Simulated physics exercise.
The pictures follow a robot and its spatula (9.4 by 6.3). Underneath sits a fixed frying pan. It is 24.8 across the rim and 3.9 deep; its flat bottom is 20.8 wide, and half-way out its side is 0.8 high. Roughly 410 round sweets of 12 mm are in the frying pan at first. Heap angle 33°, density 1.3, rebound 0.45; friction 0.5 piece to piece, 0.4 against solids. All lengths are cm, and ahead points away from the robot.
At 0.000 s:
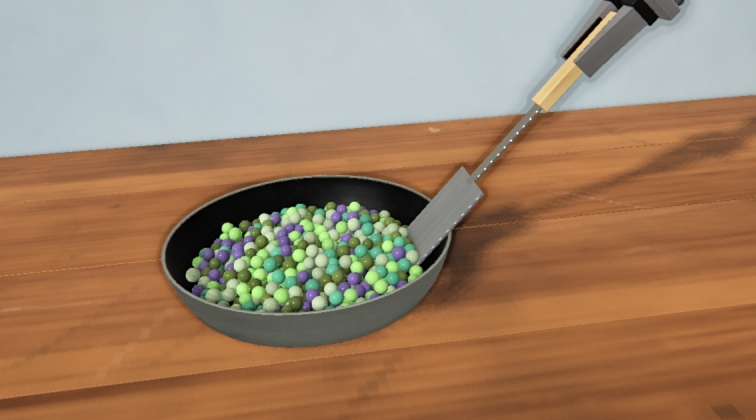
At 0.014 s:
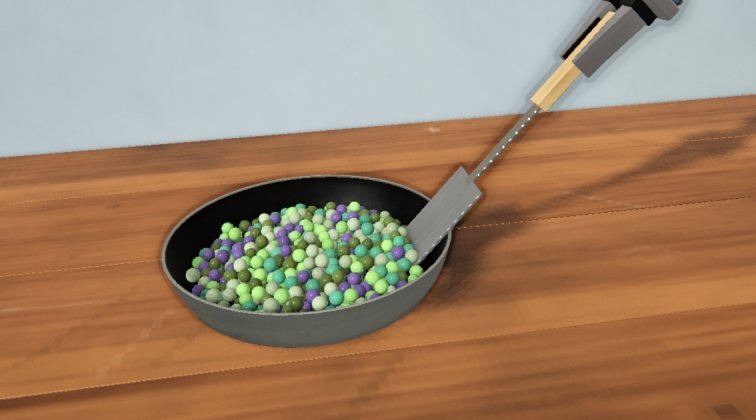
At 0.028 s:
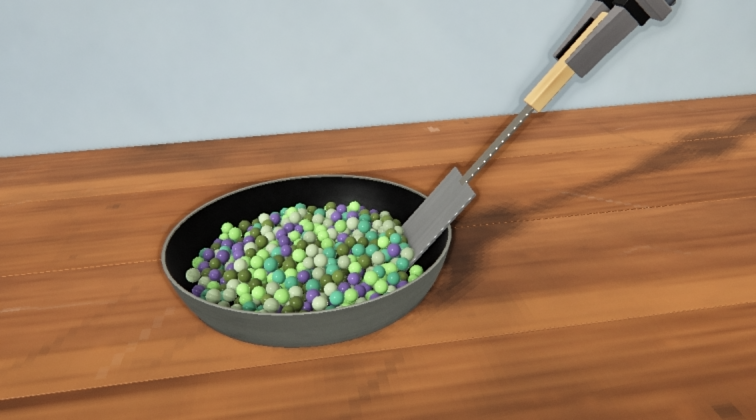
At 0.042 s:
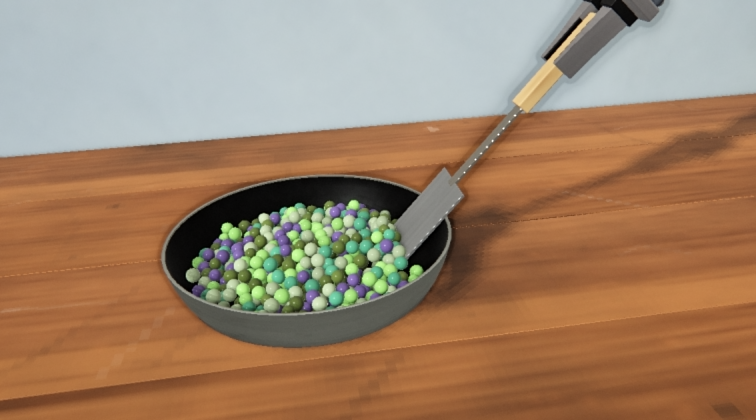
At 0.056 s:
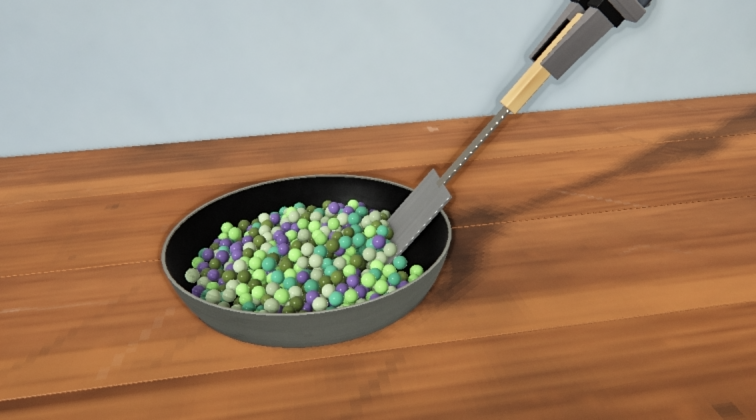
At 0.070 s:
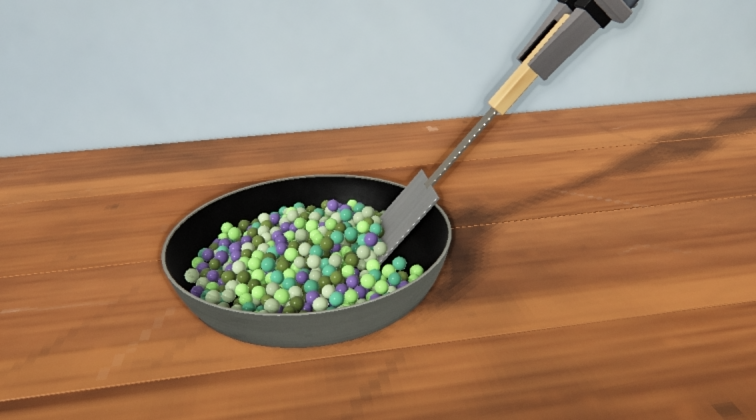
A robot arm's flat spatula, tilted at the right side of a dark frying pan on a wooden surface, slid slowly a short way left, nudging the nearby green, purple and grey balls slightly.
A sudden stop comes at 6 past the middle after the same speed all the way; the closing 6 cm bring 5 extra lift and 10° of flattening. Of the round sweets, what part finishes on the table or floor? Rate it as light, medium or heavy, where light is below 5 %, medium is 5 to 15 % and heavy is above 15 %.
Rating: Medium.
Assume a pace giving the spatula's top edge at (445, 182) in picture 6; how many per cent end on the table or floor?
Estimate: Close to 0 %.
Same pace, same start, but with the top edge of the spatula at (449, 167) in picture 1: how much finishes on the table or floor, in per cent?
About 5%.
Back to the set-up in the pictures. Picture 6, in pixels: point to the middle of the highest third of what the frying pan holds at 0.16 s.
The middle lies somewhere about (272, 247).
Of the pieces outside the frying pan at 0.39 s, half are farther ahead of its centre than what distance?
It sits close to 20 cm ahead of the middle.
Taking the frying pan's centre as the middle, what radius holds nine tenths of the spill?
Distance from centre: Approx. 55 cm.
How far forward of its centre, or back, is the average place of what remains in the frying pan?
Some 3.0 cm ahead.
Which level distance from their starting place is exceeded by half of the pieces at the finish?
About 2 centimetres.
After 0.12 s, sloping 48°, highest piece 5 above the table; 407 in the frying pan.
After 0.16 s, sloping 44°, highest piece 7 above the table; 407 in the frying pan.
After 0.39 s, sloping 38°, highest piece 4 above the table; 373 in the frying pan, 34 on the table or floor.
After 1.44 s, sloping 38°, highest piece 4 above the table; 373 in the frying pan, 34 on the table or floor.
In the end, 373 in the frying pan, 34 on the table or floor. That is 8 % on the table or floor.
